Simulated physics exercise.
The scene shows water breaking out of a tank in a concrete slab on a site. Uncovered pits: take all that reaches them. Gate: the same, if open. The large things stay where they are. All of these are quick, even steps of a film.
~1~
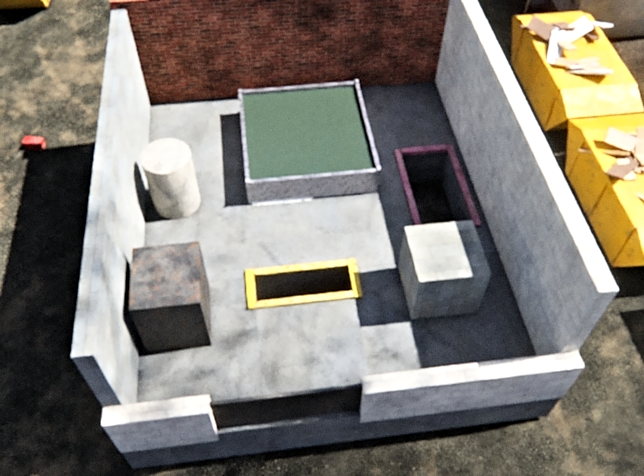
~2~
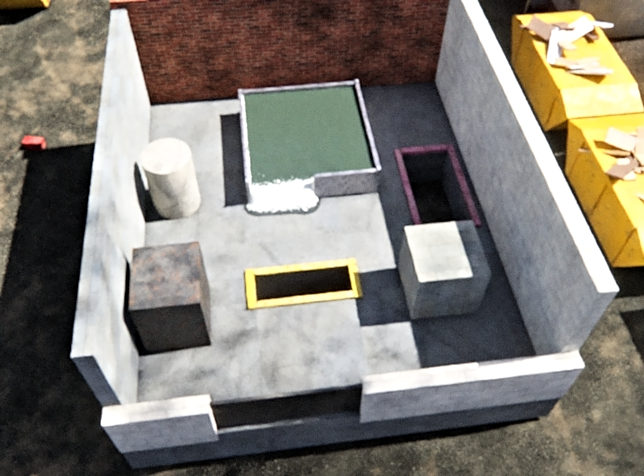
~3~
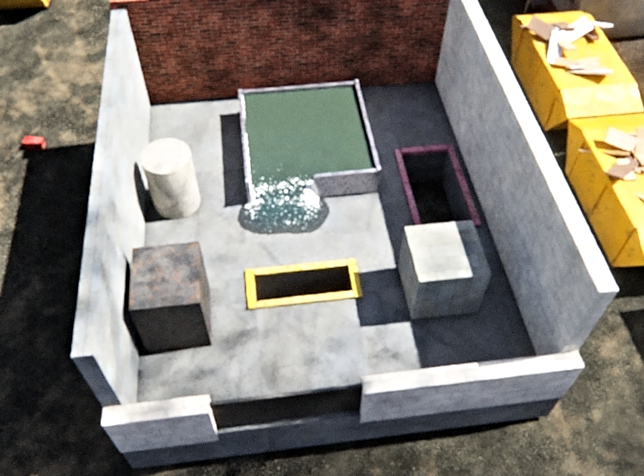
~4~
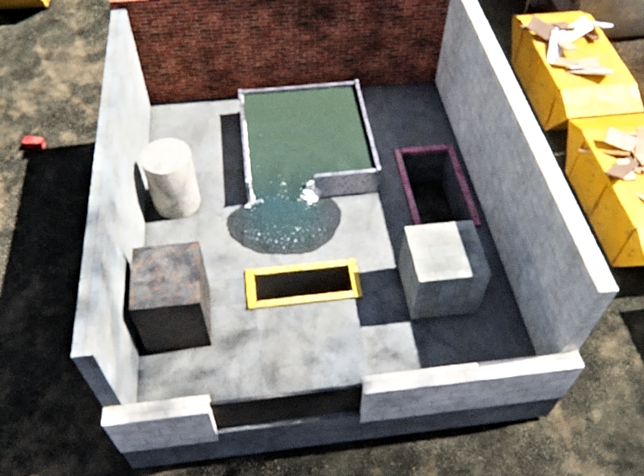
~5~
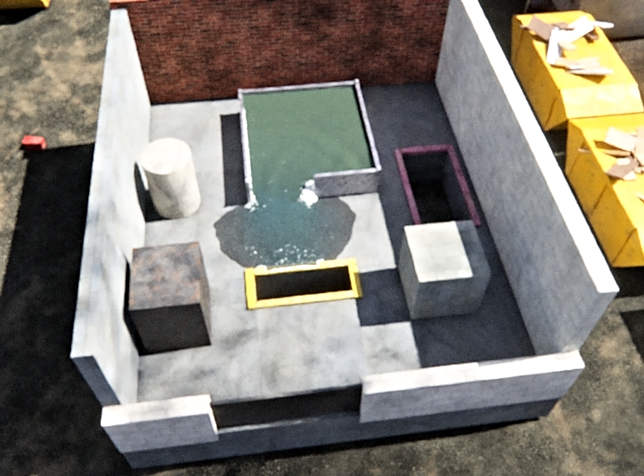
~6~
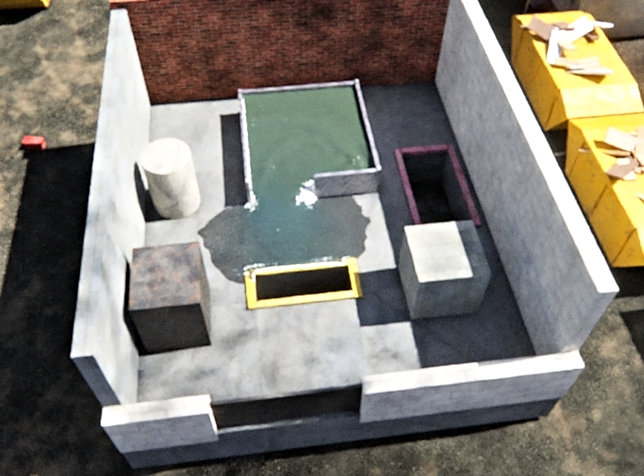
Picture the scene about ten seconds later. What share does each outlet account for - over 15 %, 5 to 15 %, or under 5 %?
The gate will not reach five per cent. The yellow pit will not stay within fifteen per cent. The pink pit will not reach five per cent.
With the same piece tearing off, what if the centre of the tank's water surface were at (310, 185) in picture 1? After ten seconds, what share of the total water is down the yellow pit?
Share in the yellow pit - 60 %.
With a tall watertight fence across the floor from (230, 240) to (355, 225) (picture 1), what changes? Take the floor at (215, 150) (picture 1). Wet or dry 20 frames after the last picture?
Verdict: The spot is submerged.
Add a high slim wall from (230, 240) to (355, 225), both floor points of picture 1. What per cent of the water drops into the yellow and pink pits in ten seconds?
Estimated shares: Yellow 2 percent, pink 20 percent.
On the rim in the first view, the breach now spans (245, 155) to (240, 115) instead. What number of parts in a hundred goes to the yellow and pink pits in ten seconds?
The yellow pit takes 4 per cent and the pink pit 6 per cent.
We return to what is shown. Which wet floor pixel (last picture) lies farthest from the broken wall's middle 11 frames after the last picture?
The front tops out at about (189, 419).
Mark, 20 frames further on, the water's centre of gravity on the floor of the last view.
Close to (291, 190), I reckon.
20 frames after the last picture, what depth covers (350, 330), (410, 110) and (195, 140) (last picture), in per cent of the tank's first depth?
In turn 0, 0 and 0 in a hundred.
A moment on, water covers 15 % of the floor; the gate 0 %, the yellow pit 6 %, the pink pit 0 %.
Next, water covers 25 % of the floor; the gate 0 %, the yellow pit 13 %, the pink pit 0 %.
Then, water covers 35 % of the floor; the gate 0 %, the yellow pit 22 %, the pink pit 0 %.
Later, water covers 60 % of the floor; the gate 0 %, the yellow pit 32 %, the pink pit 0 %.
In the end, water covers 80 % of the floor; the gate 0 %, the yellow pit 38 %, the pink pit 0 %.
